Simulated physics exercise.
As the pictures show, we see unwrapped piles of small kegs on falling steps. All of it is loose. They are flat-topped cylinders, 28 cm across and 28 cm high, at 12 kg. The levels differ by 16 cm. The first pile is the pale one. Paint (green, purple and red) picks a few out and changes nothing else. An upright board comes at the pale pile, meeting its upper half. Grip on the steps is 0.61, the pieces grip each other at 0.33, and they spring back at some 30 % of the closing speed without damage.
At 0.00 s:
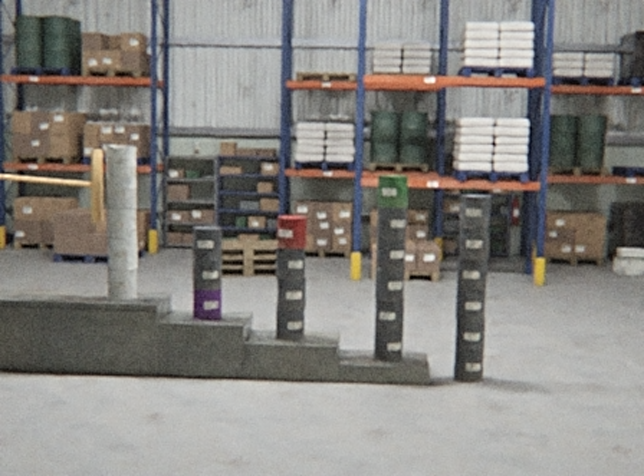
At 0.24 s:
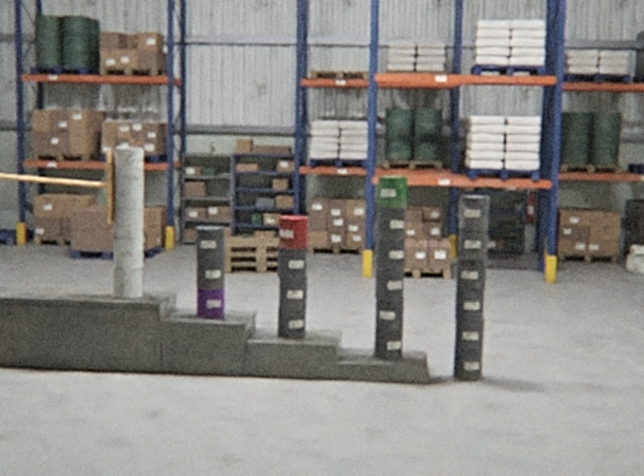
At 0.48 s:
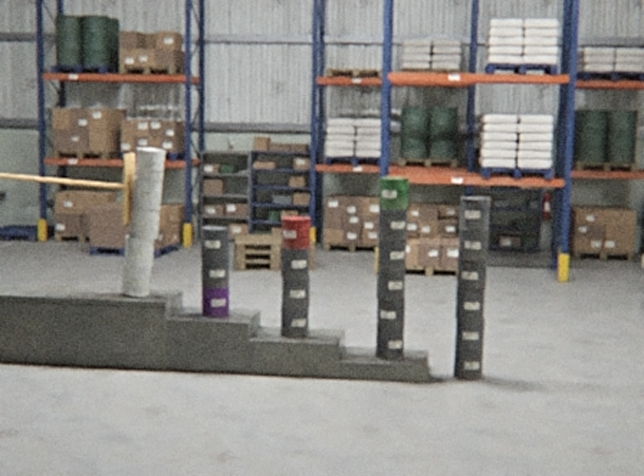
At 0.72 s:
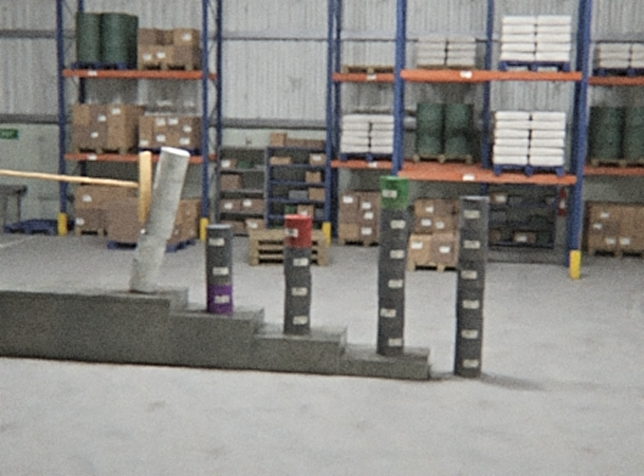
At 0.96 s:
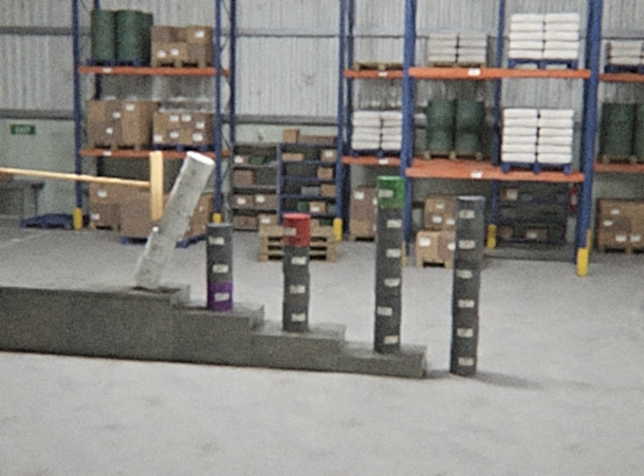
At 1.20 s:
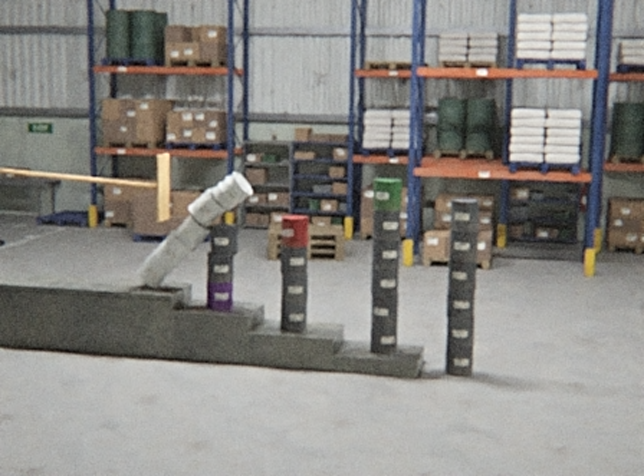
A pale stack of kegs leans far right as an upright board pushes its upper half.
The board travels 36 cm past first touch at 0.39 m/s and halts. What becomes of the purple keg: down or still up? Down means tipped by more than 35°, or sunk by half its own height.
That keg stays up.
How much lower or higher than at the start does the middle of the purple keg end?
About 0 cm lower.
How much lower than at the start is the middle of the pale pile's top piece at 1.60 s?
Roughly 60 cm.
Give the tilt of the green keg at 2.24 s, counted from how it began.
Some 0°.
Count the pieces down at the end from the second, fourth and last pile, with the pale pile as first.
Pieces: Second 2, fourth 0, last 0.
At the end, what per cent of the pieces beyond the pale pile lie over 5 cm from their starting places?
It is 30 per cent.
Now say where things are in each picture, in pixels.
In the first picture (places mark the middle of the side facing us; the camera moves round a little), board (92, 177) 8 cm short; purple keg (205, 305); green keg (393, 192); red keg (291, 234); the rest undisturbed.
The second picture shows board (108, 178) 16 mm in; purple keg (208, 304).
The third picture shows board (124, 180) 11 cm in, top of the pale pile leaning 5°; purple keg (212, 303); the rest undisturbed.
The fourth picture shows board (140, 179) 20 cm in, top of the pale pile leaning 13°; purple keg (216, 299); the rest undisturbed.
The fifth picture shows board (151, 178) 30 cm in, top of the pale pile leaning 23°; purple keg (216, 297); the rest undisturbed.
The sixth picture shows board (158, 180) 36 cm in, stopped, top of the pale pile leaning 52°; purple keg (216, 296); green keg (386, 196); red keg (292, 233); one has shifted.
After 1.60 s, 5 of the pale pile down; none of the 19 other kegs down, 5 disturbed; purple keg leaning 16°; red keg leaning 13°.
After 2.24 s, 5 of the pale pile down; 3 of the 19 other kegs down; purple keg shifted 47 mm; red keg on its side.
After 3.48 s, 5 of the pale pile down; 5 of the 19 other kegs down; purple keg shifted 47 mm; red keg on its side.
By the end (5.0 s), 5 of the pale pile down; 5 of the 19 other kegs down; purple keg shifted 47 mm; red keg on its side; green keg unmoved. As the last picture would show them, middles, purple keg near (220, 295), red keg near (437, 411).
